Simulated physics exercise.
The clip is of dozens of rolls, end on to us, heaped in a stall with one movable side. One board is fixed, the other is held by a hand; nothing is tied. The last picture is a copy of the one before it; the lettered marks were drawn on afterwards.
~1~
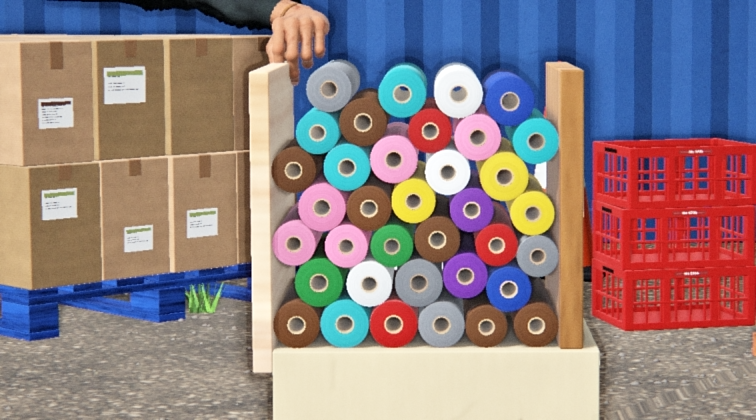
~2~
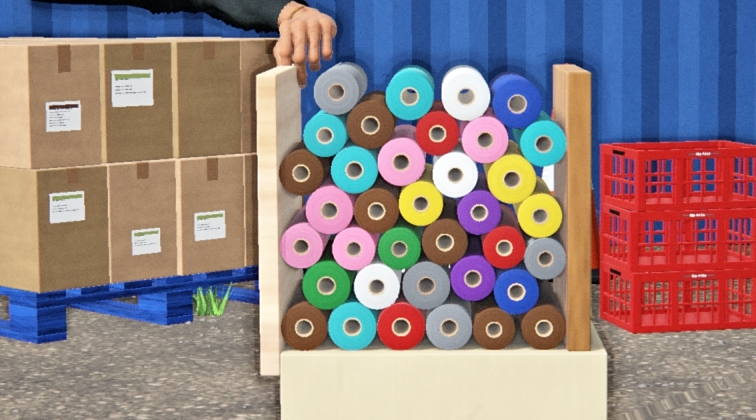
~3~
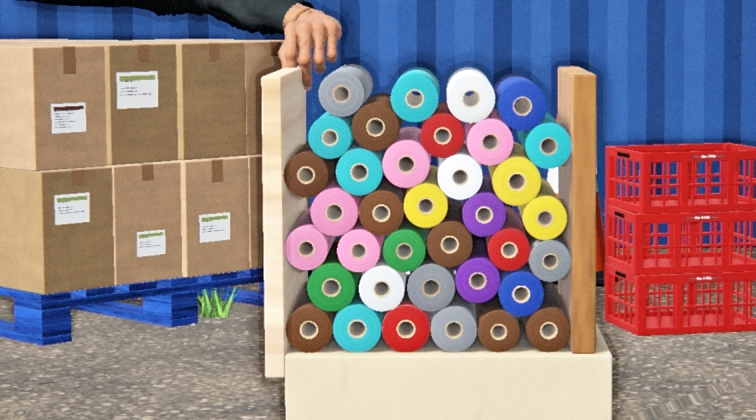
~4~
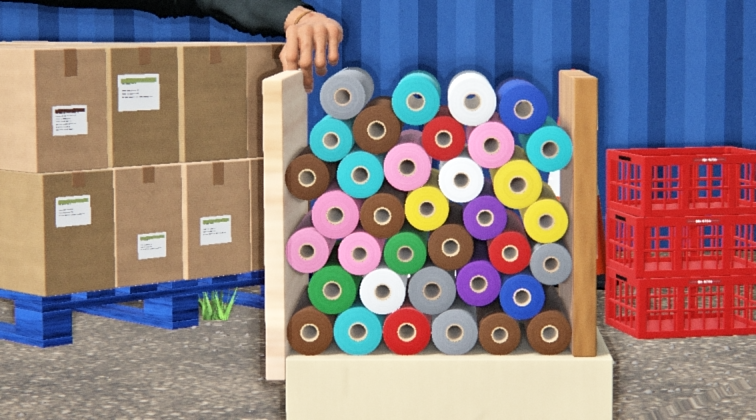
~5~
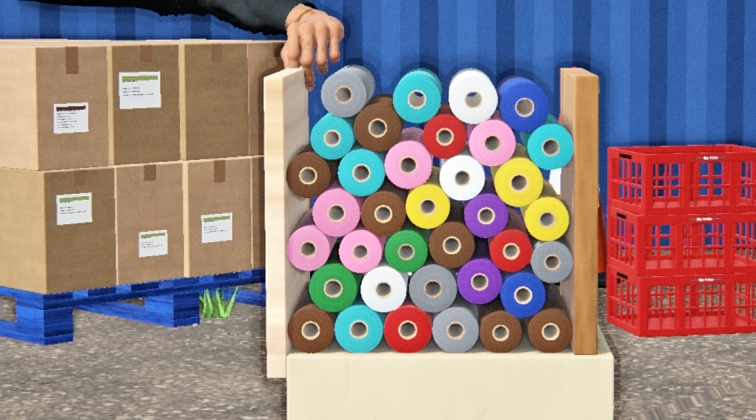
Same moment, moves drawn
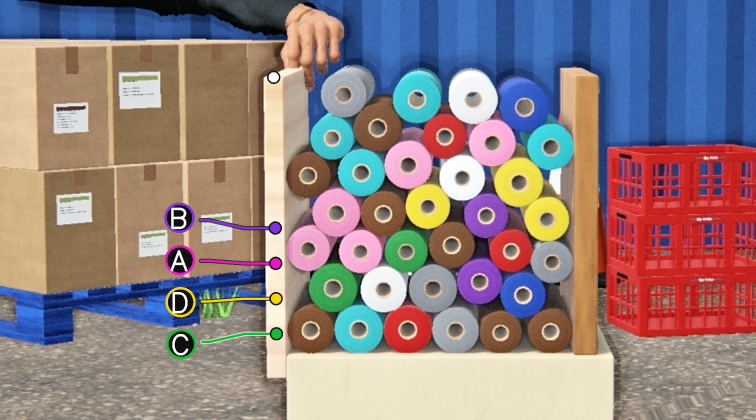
Dozens of coloured rolls, among them brown, turquoise, pink, yellow, purple, red and green, lie heaped end-on in a wooden stall, seen straight on outdoors against a blue ribbed wall. Cardboard boxes sit on a blue pallet at left, red crates stand at right, and a hand rests atop the pale left side board. The whole view shifts slightly, while the heap, boards and hand stay essentially still.
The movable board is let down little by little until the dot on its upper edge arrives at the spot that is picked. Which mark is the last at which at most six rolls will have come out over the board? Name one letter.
Stop at A.
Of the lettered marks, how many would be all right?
The number is two.
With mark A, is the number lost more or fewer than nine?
It loses fewer than nine.
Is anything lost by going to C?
Yes.
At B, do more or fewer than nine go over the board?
At B, fewer than nine.
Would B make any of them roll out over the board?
Yes, at B.
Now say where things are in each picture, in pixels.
A red roll (496, 245); a purple roll (472, 210); a turquoise roll (347, 167), in the first picture.
A turquoise roll (354, 170); a turquoise roll (325, 135), in the second picture.
A turquoise roll (415, 98); side board (287, 211), in the third picture.
A brown roll (310, 332); a brown roll (550, 333), in the fourth picture.
A purple roll (479, 281); a red roll (511, 251); a purple roll (486, 216), in the fifth picture.
On the marked copy, A at (276, 263); B at (275, 228); C at (276, 334); D at (276, 299); the white dot at (274, 78).
Following A. Soon after the start, top of the board (285, 157).
Later, top of the board (286, 248).
In the end, top of the board (287, 262), four out over the board.
As for the rest, B three out over the board; C more than six out over the board; D more than six out over the board.
